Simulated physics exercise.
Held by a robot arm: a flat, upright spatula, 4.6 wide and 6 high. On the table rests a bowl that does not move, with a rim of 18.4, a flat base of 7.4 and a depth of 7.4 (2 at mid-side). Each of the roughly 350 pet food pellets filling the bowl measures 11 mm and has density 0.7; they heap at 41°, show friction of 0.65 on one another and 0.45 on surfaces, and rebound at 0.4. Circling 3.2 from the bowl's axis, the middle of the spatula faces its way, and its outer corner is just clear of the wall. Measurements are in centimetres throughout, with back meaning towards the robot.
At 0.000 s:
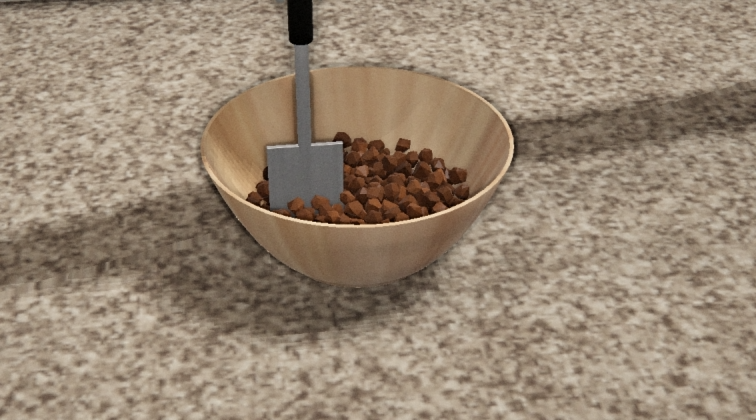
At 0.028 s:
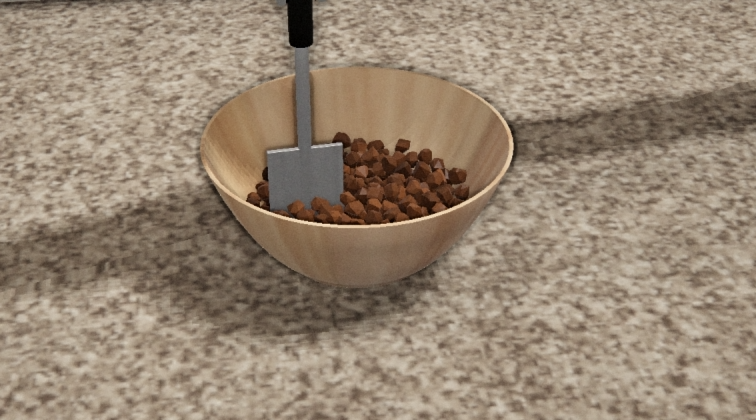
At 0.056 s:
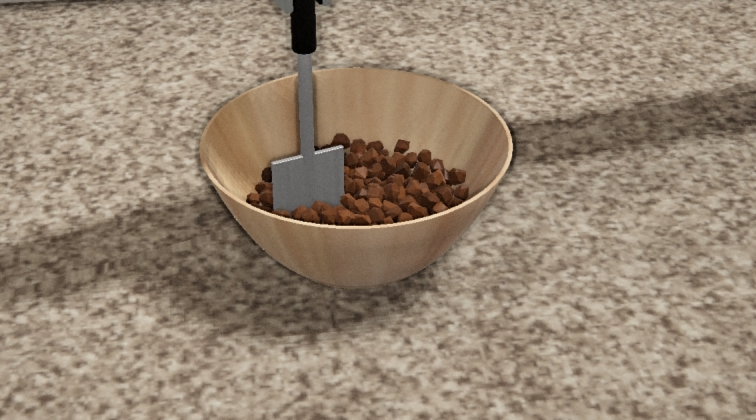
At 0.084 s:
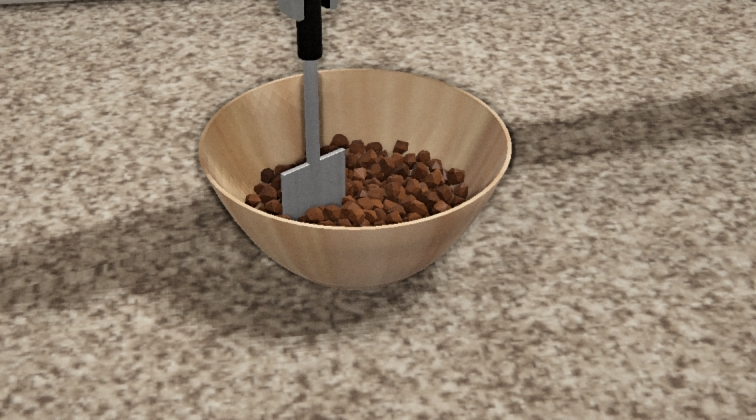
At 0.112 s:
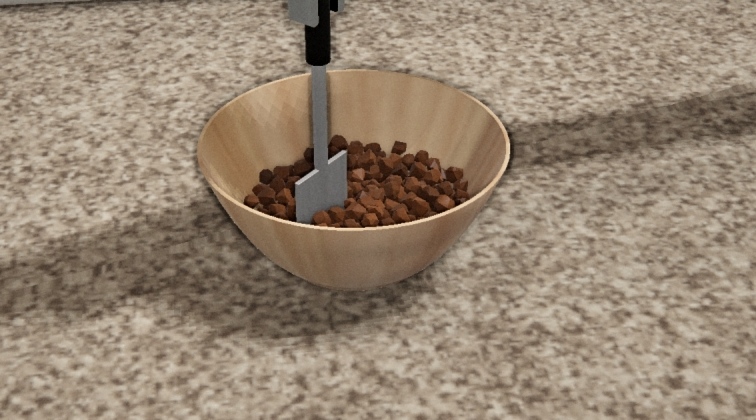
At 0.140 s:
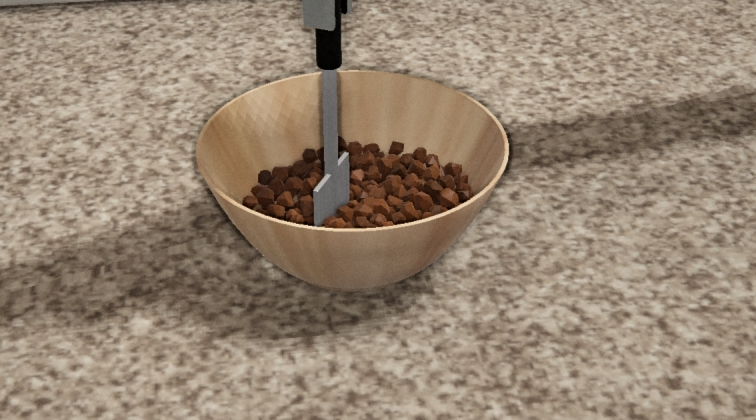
At first, a flat metal spatula with a black handle stands upright in the left part of a pale wooden bowl of small brown chunks. Then the gripper holding it comes into view above as the spatula moves slowly rightward and toward the viewer through the chunks, its blade turning nearly edge-on.
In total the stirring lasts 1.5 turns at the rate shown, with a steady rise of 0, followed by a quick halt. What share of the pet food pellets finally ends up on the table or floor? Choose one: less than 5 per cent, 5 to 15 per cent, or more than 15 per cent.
The share is less than 5 per cent.
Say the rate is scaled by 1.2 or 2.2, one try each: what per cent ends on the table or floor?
Around 5 percent for the first try and 25 percent for the second.
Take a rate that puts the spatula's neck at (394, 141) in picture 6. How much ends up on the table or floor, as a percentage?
Roughly 20 percent of it.
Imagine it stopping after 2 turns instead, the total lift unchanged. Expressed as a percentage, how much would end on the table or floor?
Close to 5 in a hundred.
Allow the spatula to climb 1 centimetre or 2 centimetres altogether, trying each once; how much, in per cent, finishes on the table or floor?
Roughly 0 and 0 per cent.
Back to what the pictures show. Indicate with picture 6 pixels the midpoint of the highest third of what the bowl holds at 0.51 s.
Somewhere around (325, 120) in the last view.
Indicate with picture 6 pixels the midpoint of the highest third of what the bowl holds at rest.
It is centred around (419, 151).
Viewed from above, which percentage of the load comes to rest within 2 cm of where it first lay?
That comes to some 5 per cent.
By 0.51 s, 248° round, highest piece 9 above the table; 344 in the bowl, 2 in flight or on the tool.
By 0.89 s, 76° round, highest piece 9 above the table; 343 in the bowl, 3 on the table or floor.
By 1.27 s, 180° round, highest piece 8 above the table; 343 in the bowl, 3 on the table or floor.
By 1.97 s, 180° round, highest piece 8 above the table; 343 in the bowl, 3 on the table or floor.
Final count, 343 in the bowl, 3 on the table or floor. That is 1 % on the table or floor.
